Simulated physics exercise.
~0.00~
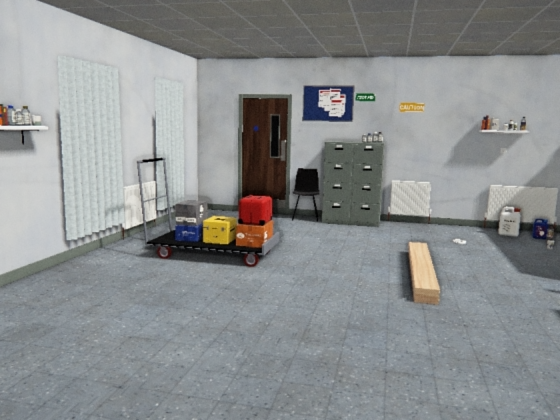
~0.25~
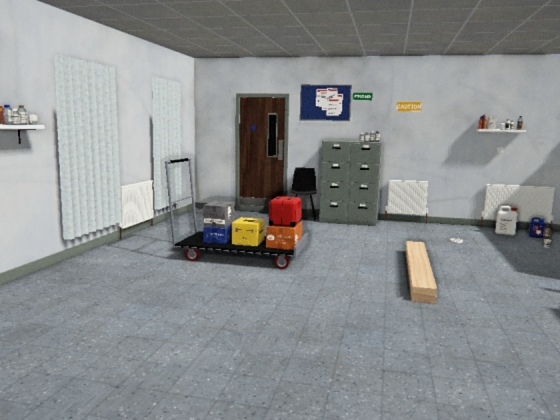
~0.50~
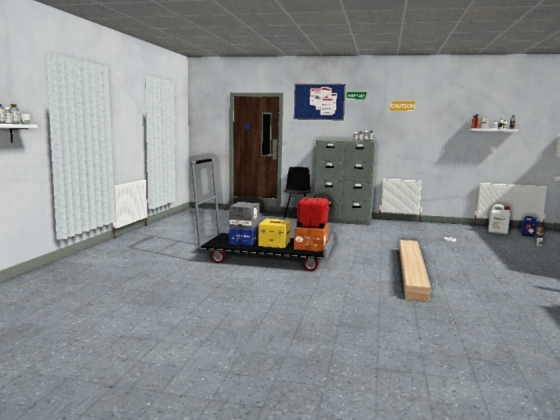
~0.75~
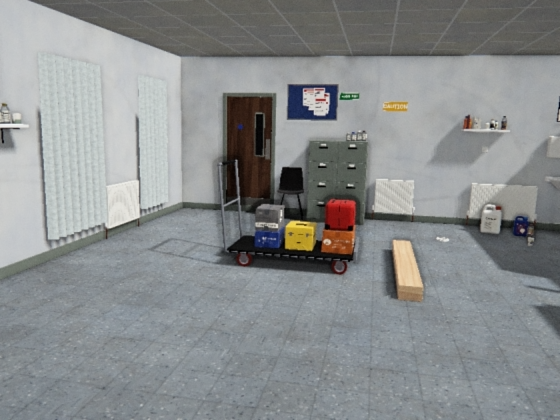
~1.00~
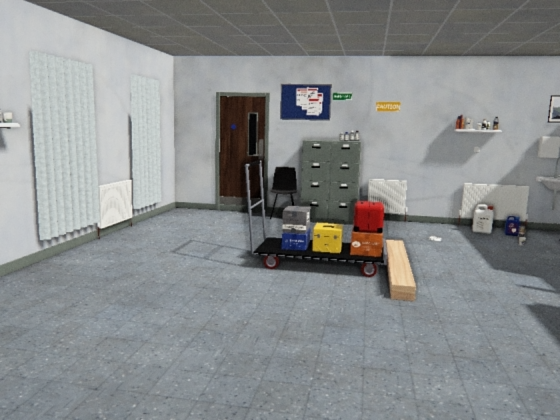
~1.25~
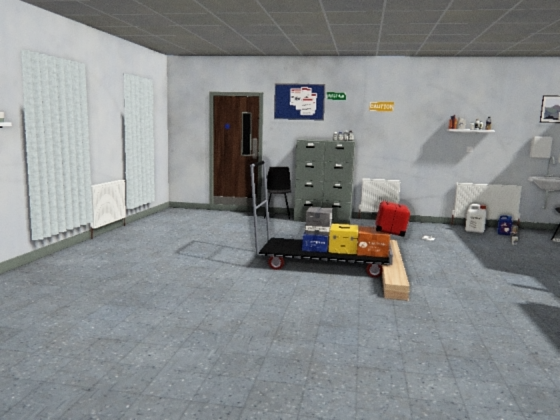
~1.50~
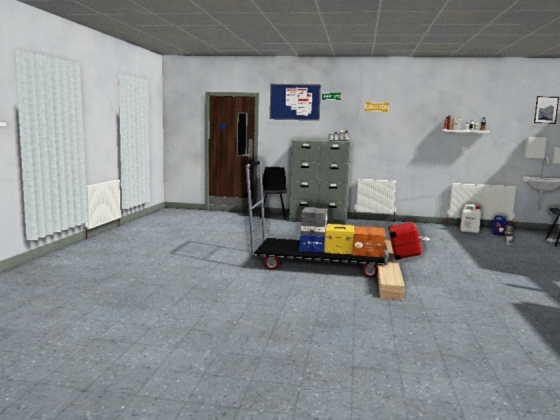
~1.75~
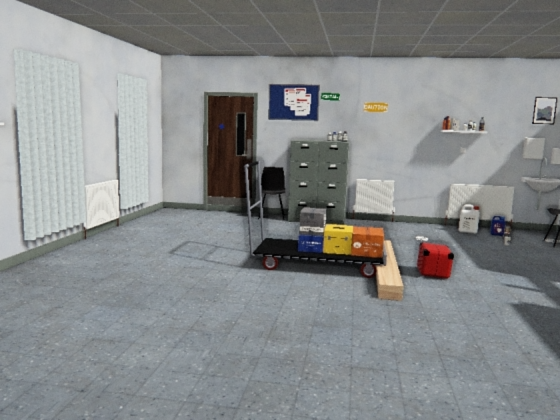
A loaded flat cart rolls right into a wooden beam, and its red case tumbles off.
